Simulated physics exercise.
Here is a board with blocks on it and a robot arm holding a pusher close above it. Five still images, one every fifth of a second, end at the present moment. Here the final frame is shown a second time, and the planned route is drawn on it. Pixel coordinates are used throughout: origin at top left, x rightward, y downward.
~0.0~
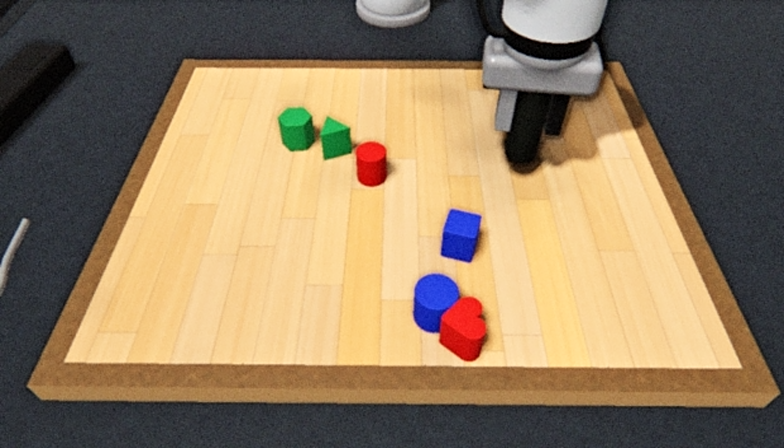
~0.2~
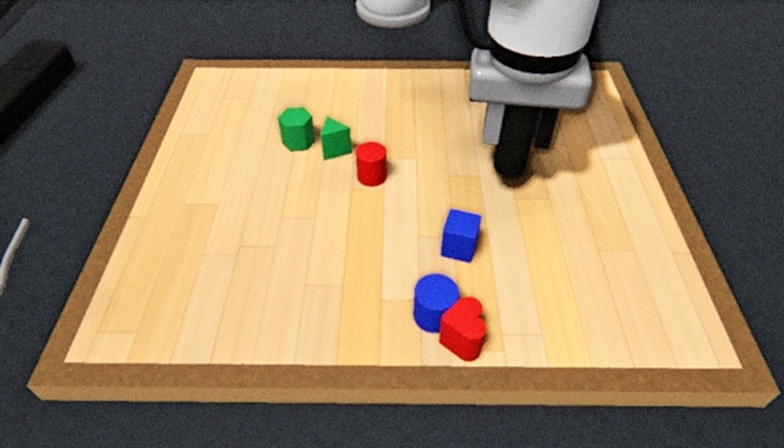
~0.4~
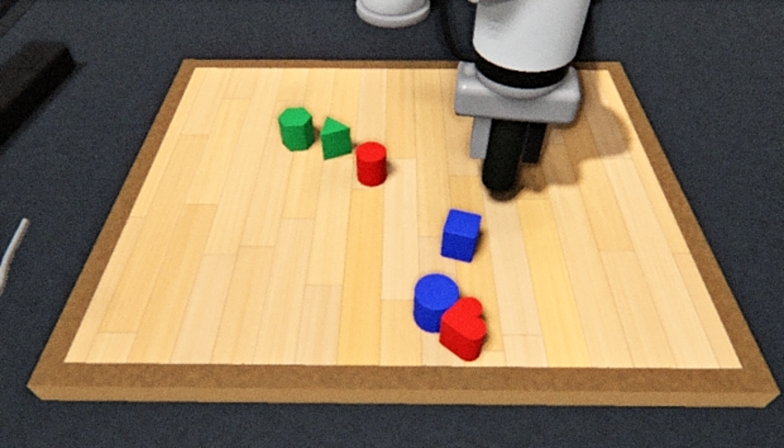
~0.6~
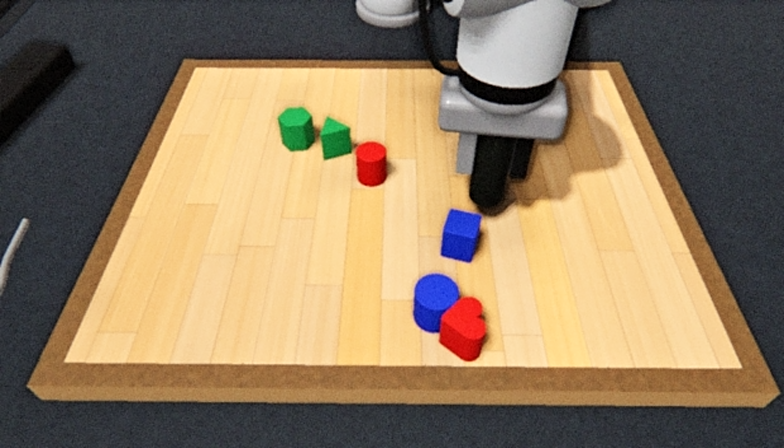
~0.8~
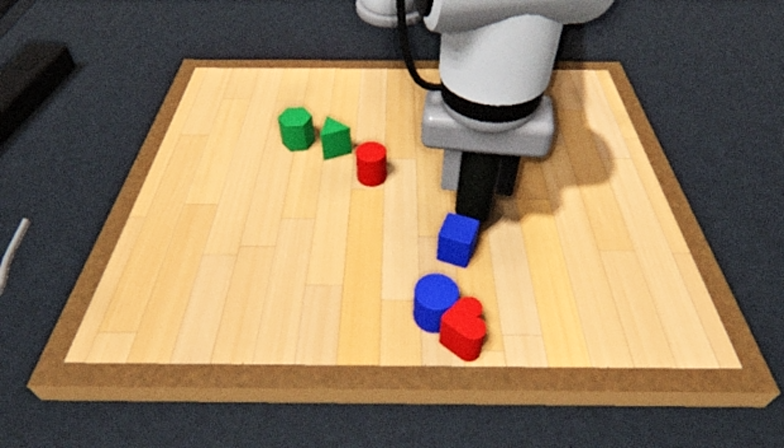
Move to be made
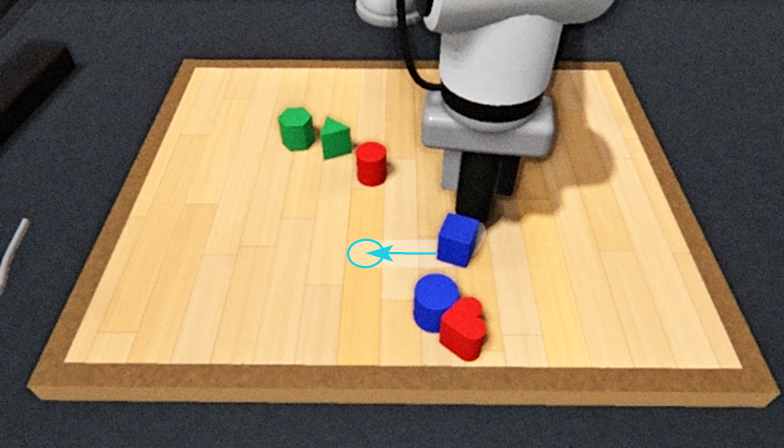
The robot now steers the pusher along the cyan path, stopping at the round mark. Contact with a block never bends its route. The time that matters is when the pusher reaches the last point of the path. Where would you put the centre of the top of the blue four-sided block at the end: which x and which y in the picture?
Located at (428, 256).
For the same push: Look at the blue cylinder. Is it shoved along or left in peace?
By then it is still where it was.
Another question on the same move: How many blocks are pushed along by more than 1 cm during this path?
Counting only shifts above 1 cm, I get one block.
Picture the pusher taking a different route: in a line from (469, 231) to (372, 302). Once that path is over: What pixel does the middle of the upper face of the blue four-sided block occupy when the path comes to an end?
For the centre of its top, I'd go with (382, 314).
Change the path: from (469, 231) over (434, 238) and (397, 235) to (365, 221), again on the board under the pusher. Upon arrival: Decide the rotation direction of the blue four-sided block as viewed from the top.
Bird's-eye view: Counterclockwise.
The drawn path runs from (469, 231) through (447, 252) and (406, 253) to (366, 253).
The first path, step by step. One third of the way, pusher at (449, 233); blue four-sided block at (436, 252).
Two thirds of the way, pusher at (405, 234); blue four-sided block at (428, 255), turned 20° anticlockwise.
At the end, pusher at (365, 234); blue cylinder not moved; blue four-sided block at (428, 255), turned 20° anticlockwise.
